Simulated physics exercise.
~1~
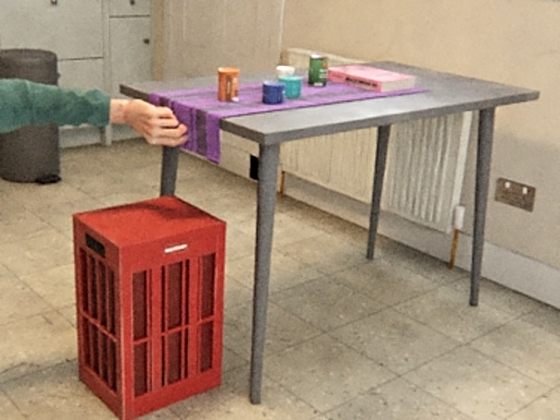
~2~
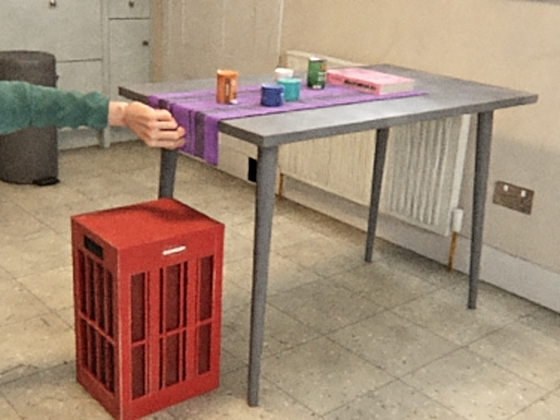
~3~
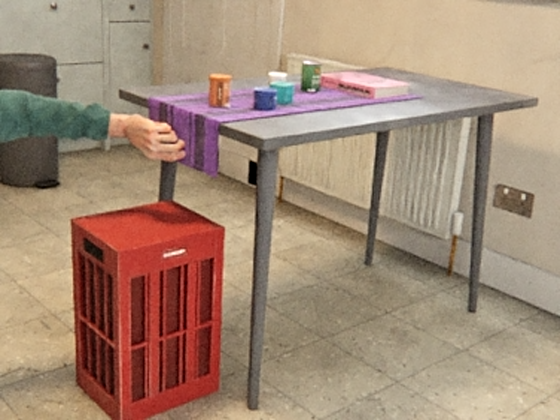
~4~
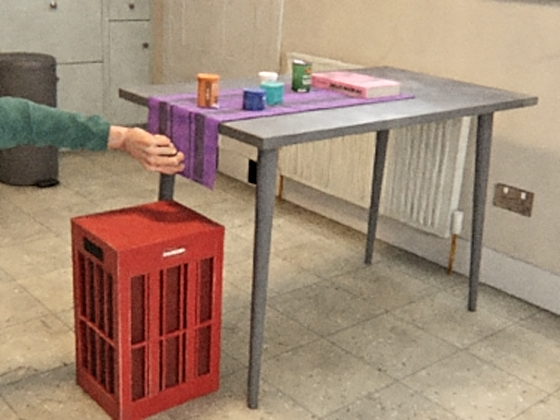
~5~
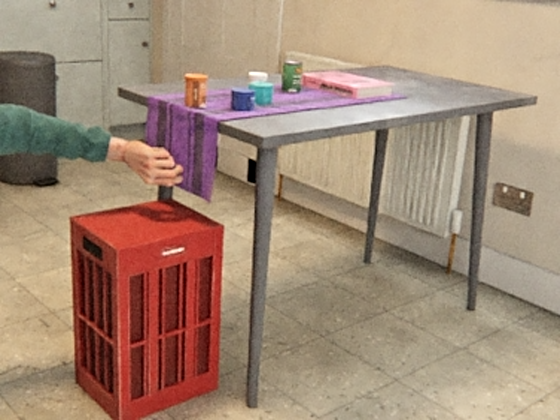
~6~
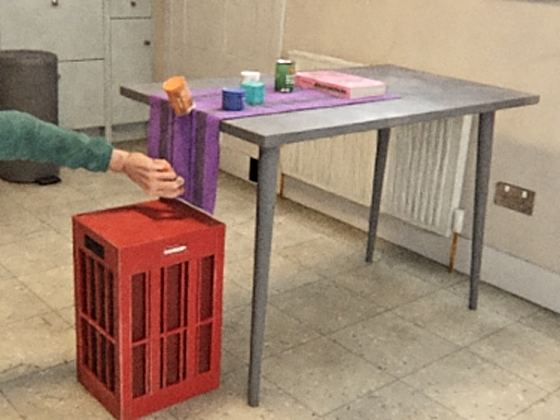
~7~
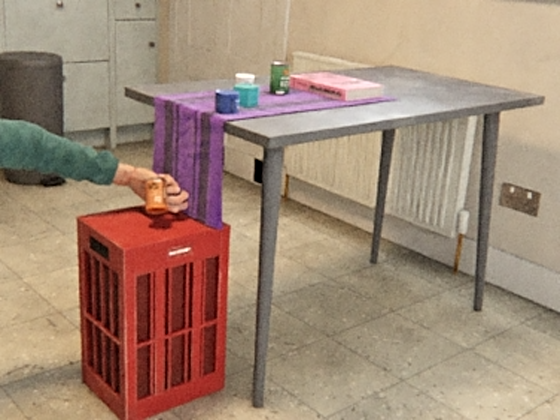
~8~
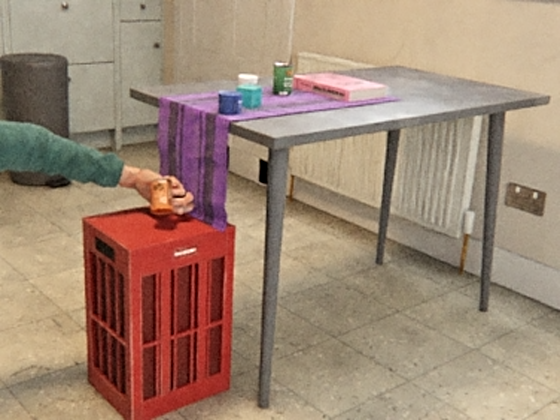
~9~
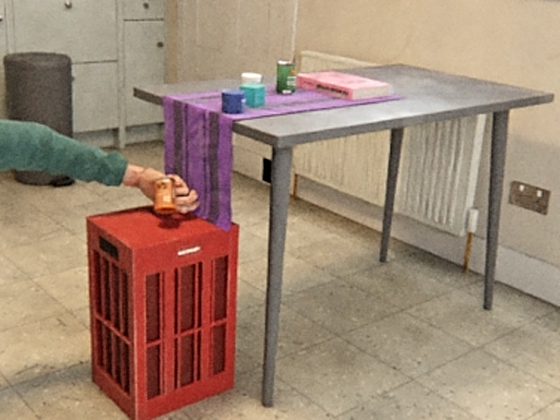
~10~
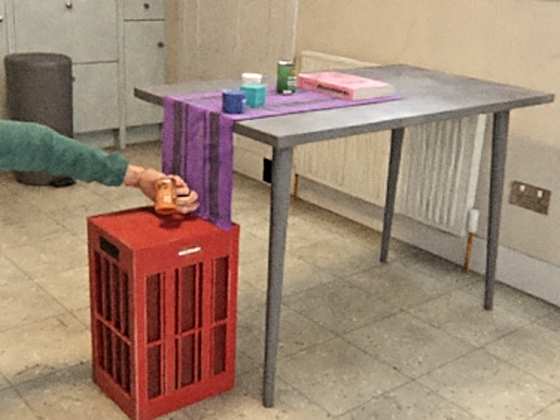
At a table, a hand pulls purple cloth until an orange can drops to the crate.
